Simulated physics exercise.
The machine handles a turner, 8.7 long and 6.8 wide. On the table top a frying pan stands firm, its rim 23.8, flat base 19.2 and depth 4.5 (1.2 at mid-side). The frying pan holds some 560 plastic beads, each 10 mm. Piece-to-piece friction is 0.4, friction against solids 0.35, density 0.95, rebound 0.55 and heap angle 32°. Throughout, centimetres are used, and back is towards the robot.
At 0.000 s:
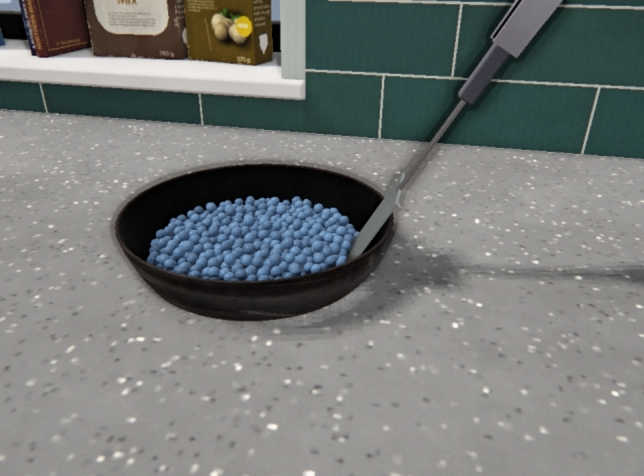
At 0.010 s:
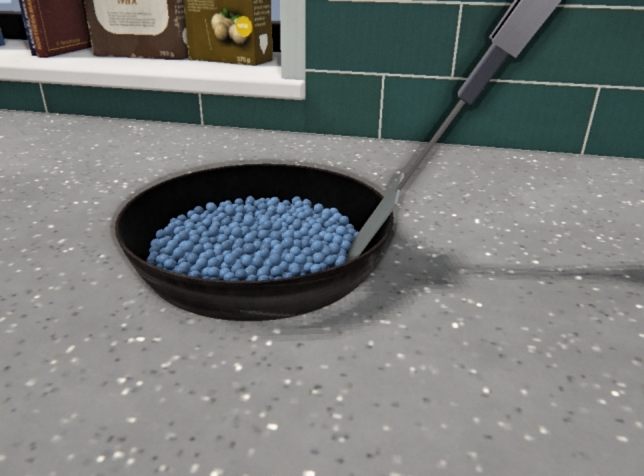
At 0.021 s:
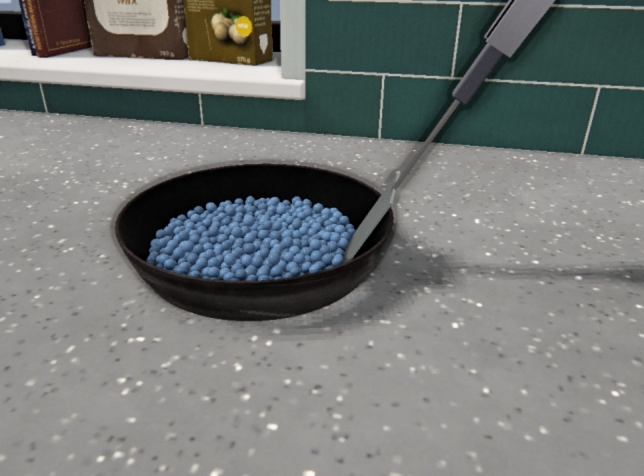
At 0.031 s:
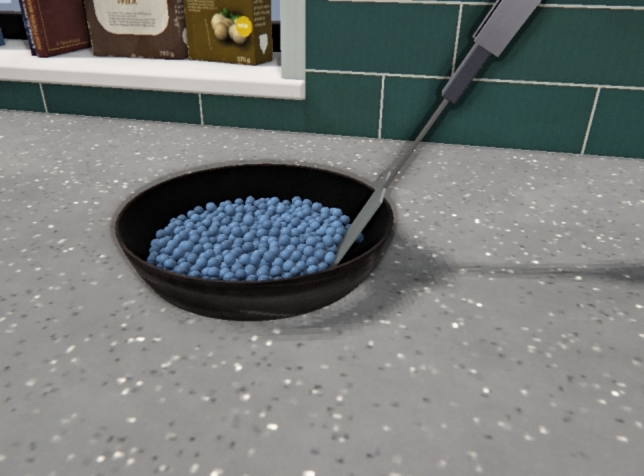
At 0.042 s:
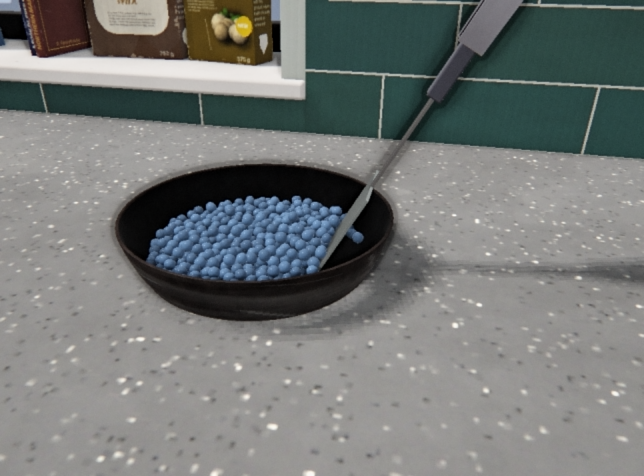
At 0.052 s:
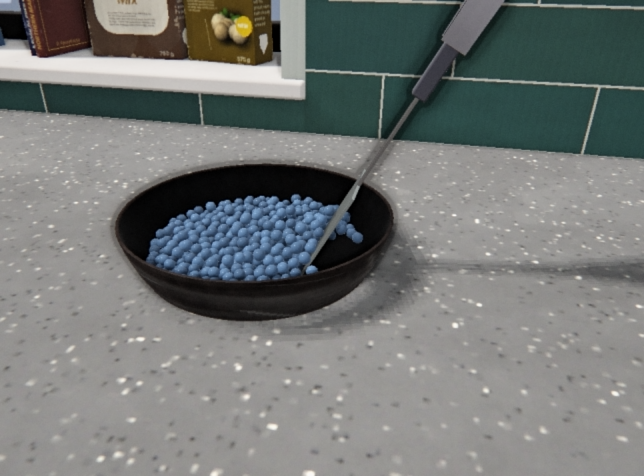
A turner slides left through the blue beads in a black frying pan.
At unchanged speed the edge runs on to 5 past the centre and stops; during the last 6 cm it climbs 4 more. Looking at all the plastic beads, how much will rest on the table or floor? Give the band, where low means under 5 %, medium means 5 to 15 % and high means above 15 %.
Band: Medium.
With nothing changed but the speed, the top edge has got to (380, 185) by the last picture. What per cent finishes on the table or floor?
Expect about 0 per cent there.
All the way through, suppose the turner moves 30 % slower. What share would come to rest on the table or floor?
Then about 0 per cent.
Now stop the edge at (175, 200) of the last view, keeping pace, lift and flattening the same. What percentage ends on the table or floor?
The share ending on the table or floor is about 10 per cent.
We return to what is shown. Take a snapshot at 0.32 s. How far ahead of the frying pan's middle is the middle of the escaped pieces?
That distance is around 24 cm.
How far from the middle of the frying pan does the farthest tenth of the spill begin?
The distance is roughly 80 cm.
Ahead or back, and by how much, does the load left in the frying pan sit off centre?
Roughly 3.5 cm ahead of the centre.
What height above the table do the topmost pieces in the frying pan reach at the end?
About 4.0 centimetres.
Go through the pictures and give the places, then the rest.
In the first frame, turner top edge at (401, 187), sloping 61°; upper third of the load around (265, 236), from x 150 to 360, top at y 200; 557 in the frying pan.
In the second frame, turner top edge at (400, 187), sloping 61°; upper third of the load around (265, 236), from x 150 to 360, top at y 200.
In the third frame, turner top edge at (395, 187), sloping 61°; upper third of the load around (266, 236), from x 150 to 360, top at y 200.
In the fourth frame, turner top edge at (386, 186), sloping 61°; upper third of the load around (273, 237), from x 150 to 360, top at y 200.
In the fifth frame, turner top edge at (373, 185), sloping 61°; upper third of the load around (272, 235), from x 150 to 360, top at y 200.
In the sixth frame, turner top edge at (360, 183), sloping 61°; upper third of the load around (271, 234), from x 150 to 355, top at y 200; 557 in the frying pan.
After 0.08 s, sloping 61°, highest piece 6 above the table; 557 in the frying pan.
After 0.11 s, sloping 61°, highest piece 7 above the table; 557 in the frying pan.
After 0.32 s, sloping 61°, highest piece 5 above the table; 517 in the frying pan, 40 on the table or floor.
After 1.37 s, sloping 61°, highest piece 4 above the table; 517 in the frying pan, 40 on the table or floor.
At rest, 517 in the frying pan, 40 on the table or floor. That is 7 % on the table or floor.
